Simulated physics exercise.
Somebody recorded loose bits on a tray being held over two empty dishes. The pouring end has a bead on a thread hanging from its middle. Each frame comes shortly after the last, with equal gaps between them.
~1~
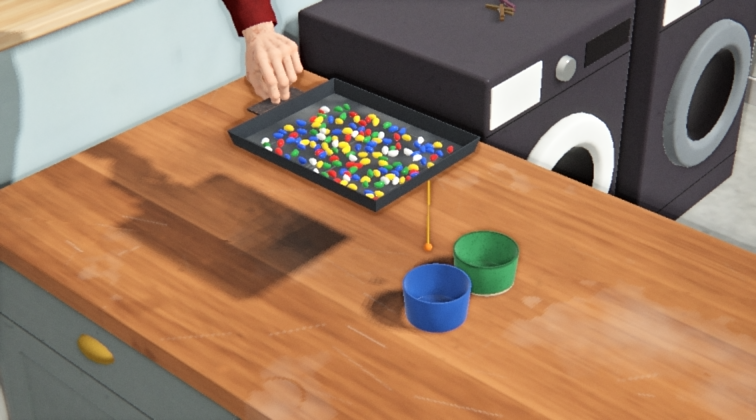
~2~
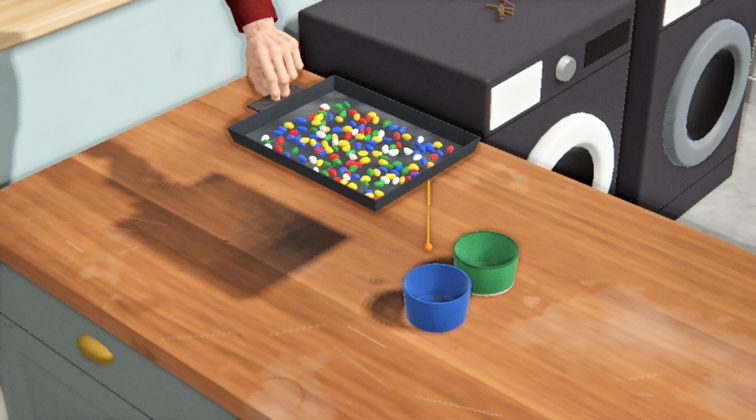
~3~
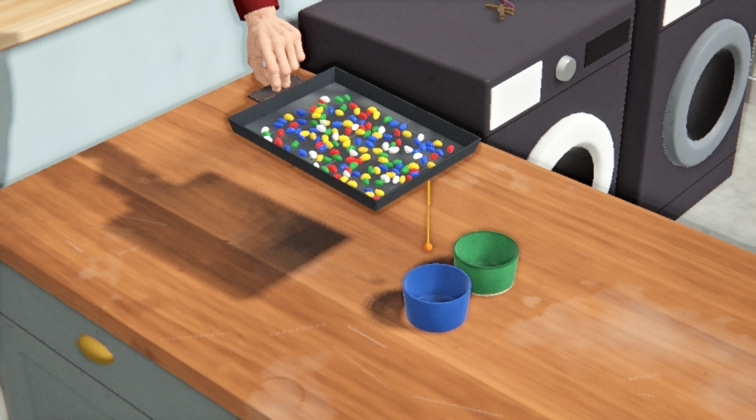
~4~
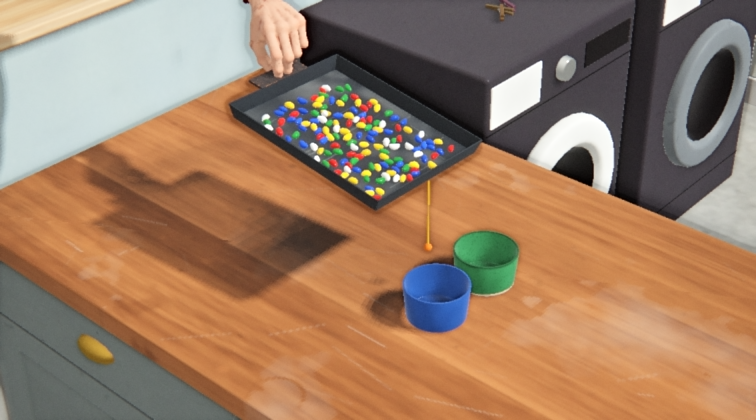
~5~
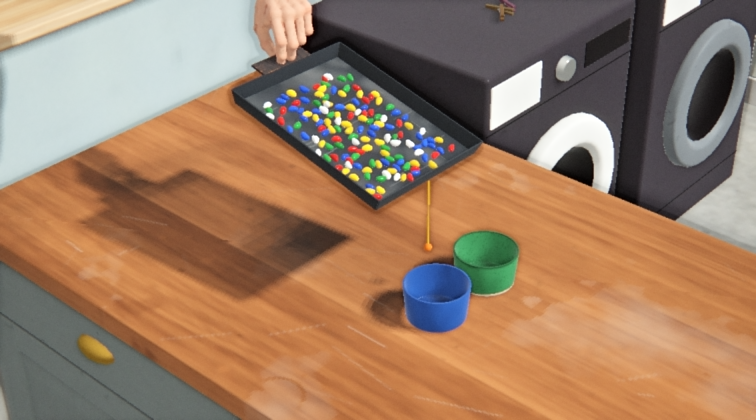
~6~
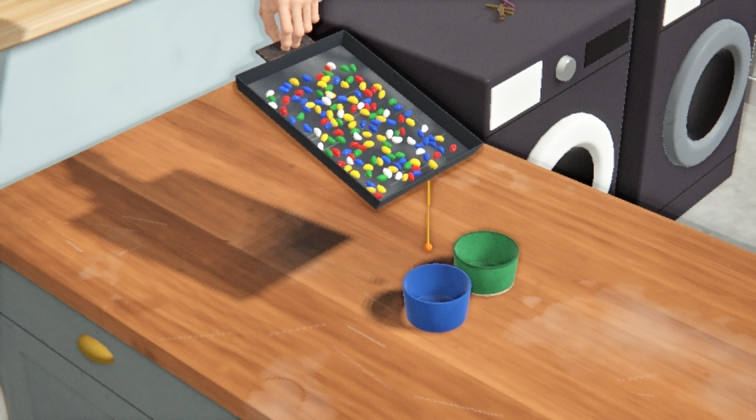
On a wooden counter near two dark washing machines, a hand gradually raised the back of a tray of colourful jelly beans, tilting it toward the blue and green dishes while the beans stayed on it.
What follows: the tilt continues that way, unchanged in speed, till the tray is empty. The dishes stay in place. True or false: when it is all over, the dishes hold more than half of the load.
True.
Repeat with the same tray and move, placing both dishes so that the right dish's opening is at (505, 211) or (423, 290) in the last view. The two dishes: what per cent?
Around 20 and then 20 per cent.
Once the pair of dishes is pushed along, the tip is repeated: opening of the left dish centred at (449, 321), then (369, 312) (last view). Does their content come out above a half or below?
Result, first setup: A minority share; second setup: A minority share.
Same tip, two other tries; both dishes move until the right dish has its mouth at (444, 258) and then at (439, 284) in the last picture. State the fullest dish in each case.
Well, the first go goes to the rightmost dish, and the second to the rightmost dish.
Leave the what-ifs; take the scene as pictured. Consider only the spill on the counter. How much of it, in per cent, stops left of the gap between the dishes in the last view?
Near 30 in a hundred.
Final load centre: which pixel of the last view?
Somewhere around (474, 287) in the final view.
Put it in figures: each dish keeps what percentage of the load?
For the left dish some 30 %, for the right dish some 40 %.
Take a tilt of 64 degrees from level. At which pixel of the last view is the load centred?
Close to (428, 164).
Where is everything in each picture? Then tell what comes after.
Corners of the pouring end at (375, 197) and (474, 137), level; middle of the load at (358, 147), jelly beans; left dish at (463, 310); right dish at (511, 274); bead on its thread at (428, 247), in the first frame.
Corners of the pouring end at (376, 197) and (475, 138), level; middle of the load at (358, 146), in the second frame.
Corners of the pouring end at (376, 197) and (475, 138), tipped barely, level across its low end; middle of the load at (358, 142), in the third frame.
Corners of the pouring end at (378, 197) and (477, 139), tipped a little, level across its low end; middle of the load at (359, 135), in the fourth frame.
Corners of the pouring end at (379, 197) and (478, 141), tipped a little, level across its low end; middle of the load at (360, 129), in the fifth frame.
Corners of the pouring end at (380, 197) and (478, 142), tipped clearly, level across its low end; middle of the load at (363, 124); left dish at (463, 310); right dish at (511, 274), in the sixth frame.
Soon after the last picture, tray tipped steeply; nearly all on the tray; a stray few in the air.
A little later, tray tipped past a quarter turn; about two thirds on the tray; a small part in the left dish; a small part in the right dish; a small part outside both; a small part in the air.
Later still, tray tipped past a quarter turn; about a third in the left dish; about half in the right dish; about a quarter outside both.
At rest, tray tipped past a quarter turn; about a third in the left dish; about half in the right dish; about a quarter outside both.
